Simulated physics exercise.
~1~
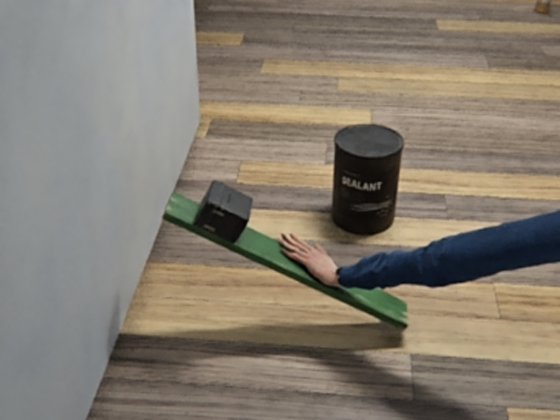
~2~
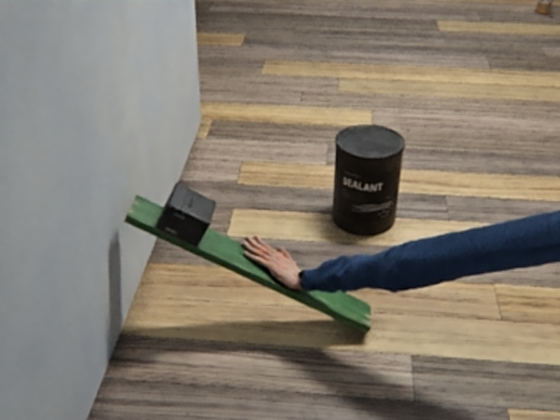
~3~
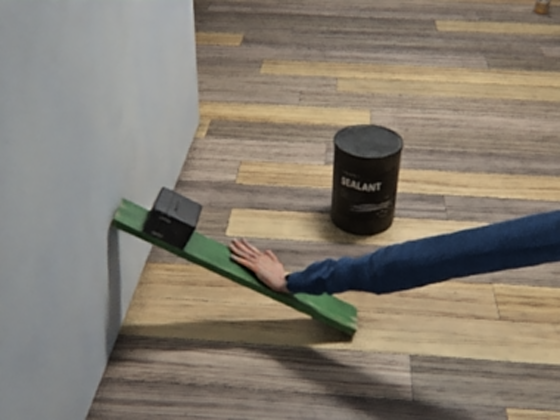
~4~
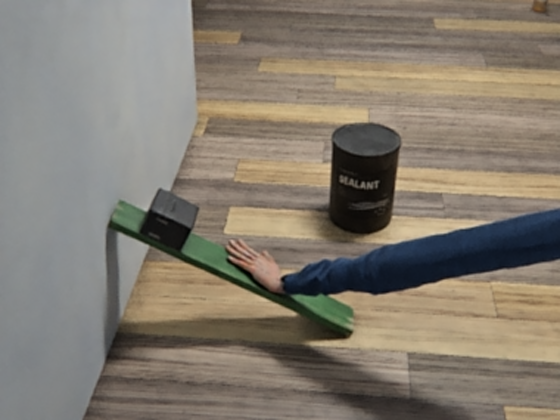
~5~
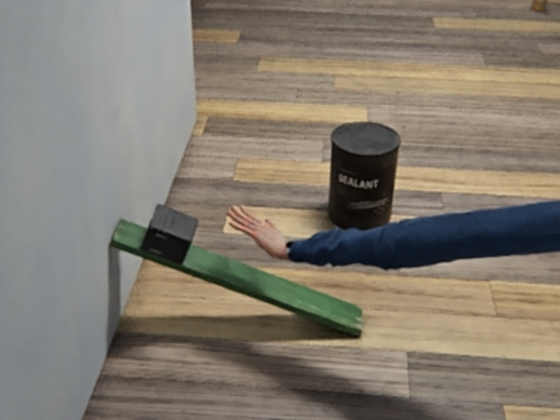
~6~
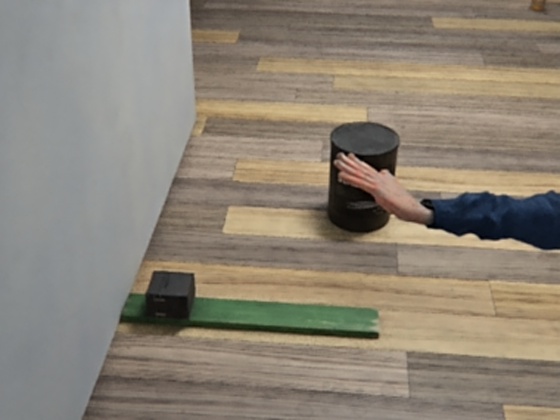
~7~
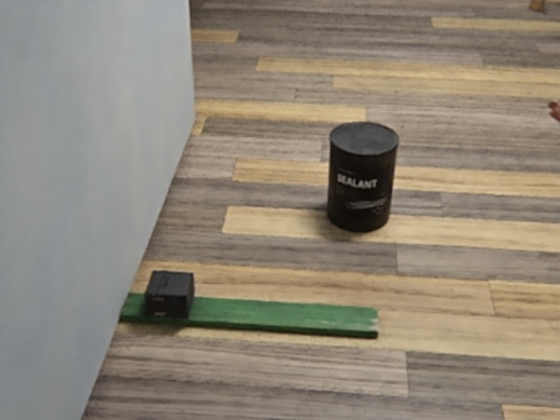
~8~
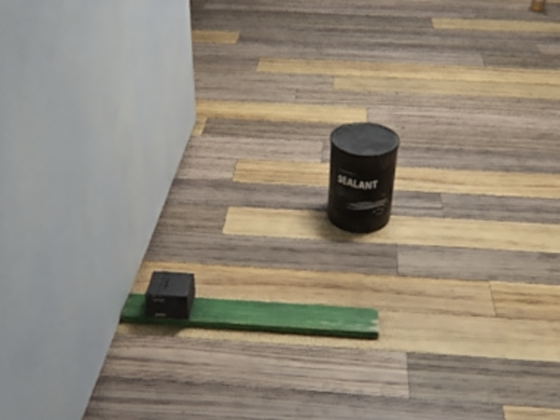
A green plank leaned against a wall by a hand slips flat once released.
